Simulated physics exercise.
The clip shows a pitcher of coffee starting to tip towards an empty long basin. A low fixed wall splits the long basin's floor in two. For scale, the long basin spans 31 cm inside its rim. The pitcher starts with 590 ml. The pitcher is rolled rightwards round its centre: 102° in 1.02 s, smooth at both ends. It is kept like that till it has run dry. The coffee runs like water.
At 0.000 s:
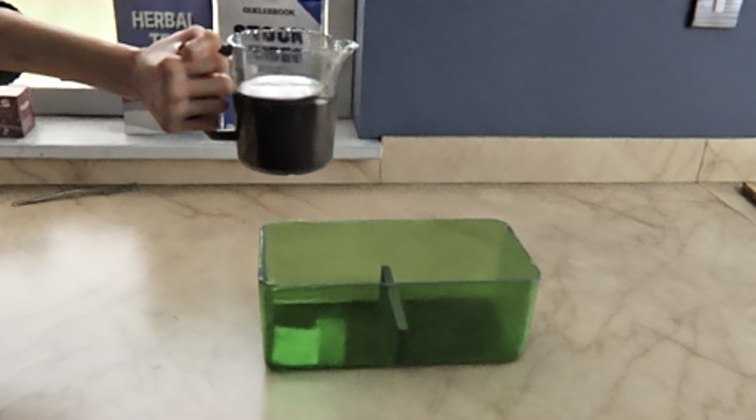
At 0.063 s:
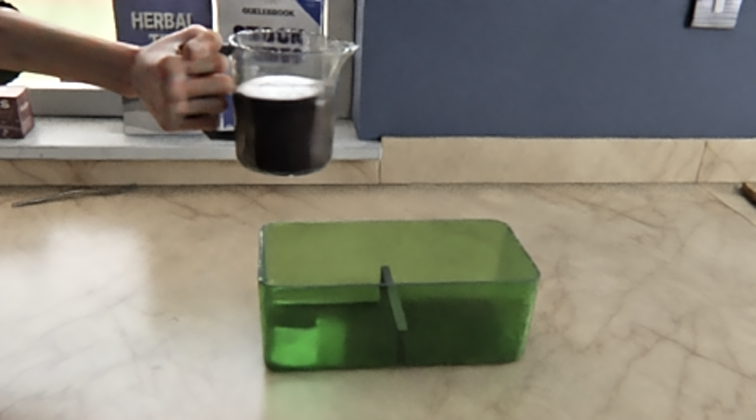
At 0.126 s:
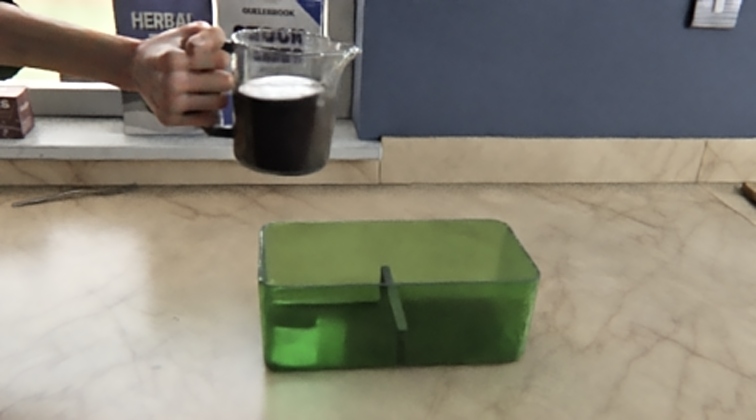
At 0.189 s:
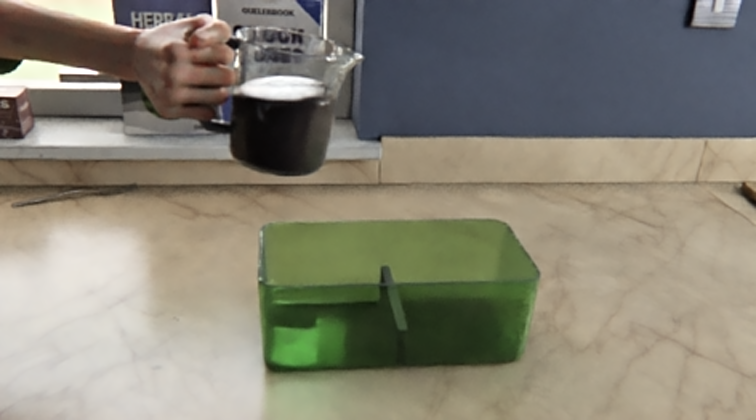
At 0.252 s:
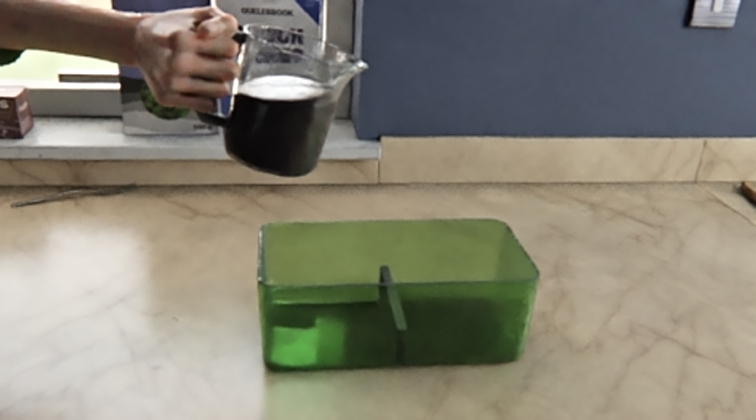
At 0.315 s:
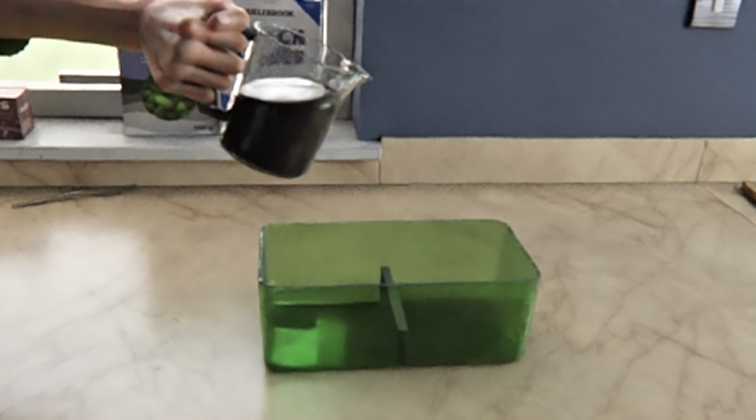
A hand slowly tilts a clear pitcher of dark coffee rightwards above a green basin.
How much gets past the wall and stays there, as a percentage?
The far part has some 73 per cent.
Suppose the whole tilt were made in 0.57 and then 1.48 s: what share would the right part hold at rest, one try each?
First 70, then 75 per cent.
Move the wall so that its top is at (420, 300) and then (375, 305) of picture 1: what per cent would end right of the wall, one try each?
In turn about 15 and 90 per cent.
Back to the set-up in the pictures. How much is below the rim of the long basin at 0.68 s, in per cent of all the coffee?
Some 1 per cent.
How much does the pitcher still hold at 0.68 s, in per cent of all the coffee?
Some 86 per cent.
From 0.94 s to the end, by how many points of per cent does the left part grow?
Near 22 in a hundred.
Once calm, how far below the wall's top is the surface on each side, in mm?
Left about 42 mm, right about 28 mm.
By 0.68 s the tilt is 76° and 85 per cent is still to pour, 0 is left of the wall and 1 right of it.
By 0.94 s the tilt is 101° and 28 per cent is still to pour, 3 is left of the wall and 43 right of it.
By 1.22 s the tilt is 102° and 4 per cent is still to pour, 17 is left of the wall and 72 right of it.
By 1.52 s the tilt is 102° and 0 per cent is still to pour, 25 is left of the wall and 73 right of it.
At rest 25 per cent lies left of the wall, 73 right of it and 2 outside.
